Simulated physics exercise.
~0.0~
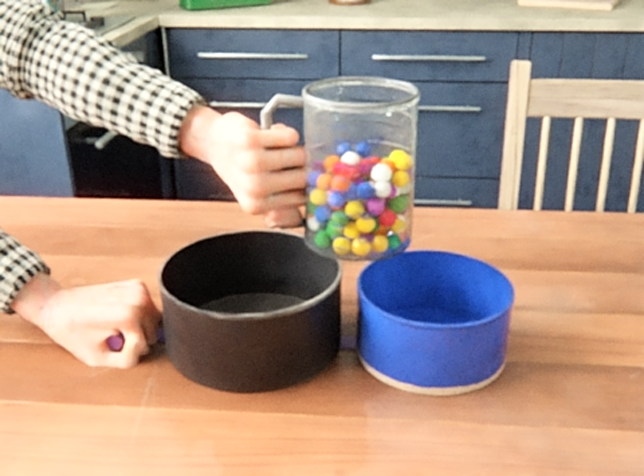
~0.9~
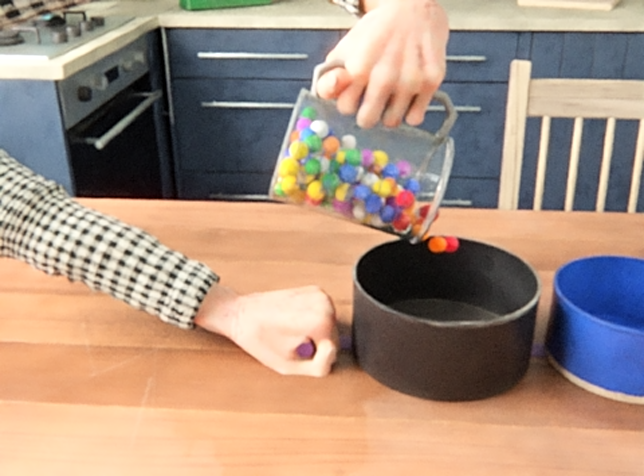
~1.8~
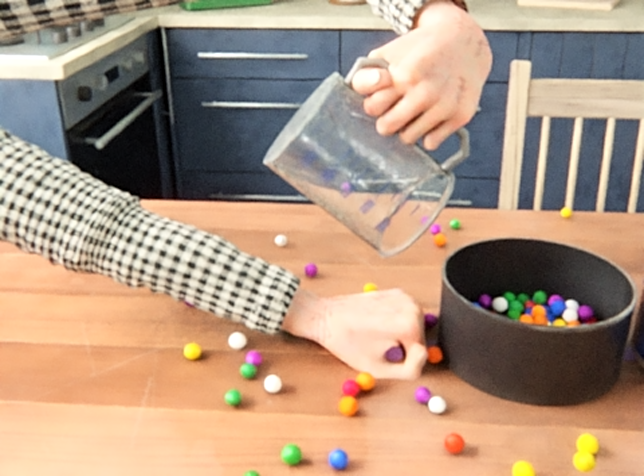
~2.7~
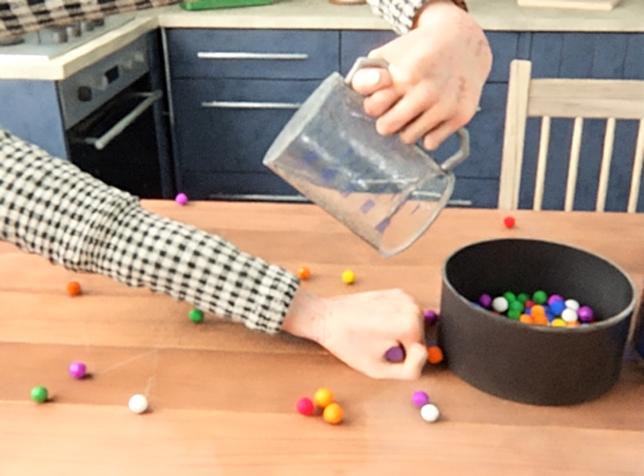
A person in a black-and-white checked shirt holds a clear jug of colourful marbles above a wooden table, seen from the front in a kitchen with dark blue cabinets. A black pot stands below, with a blue pot to its right, while the other hand rests in a fist at the left. As both pots slide right, the jug tips and marbles begin dropping into the black pot. The jug turns further and empties, scattering some marbles across the table. Finally the pots stop, the tilted jug is held still, and most marbles lie in the black pot.
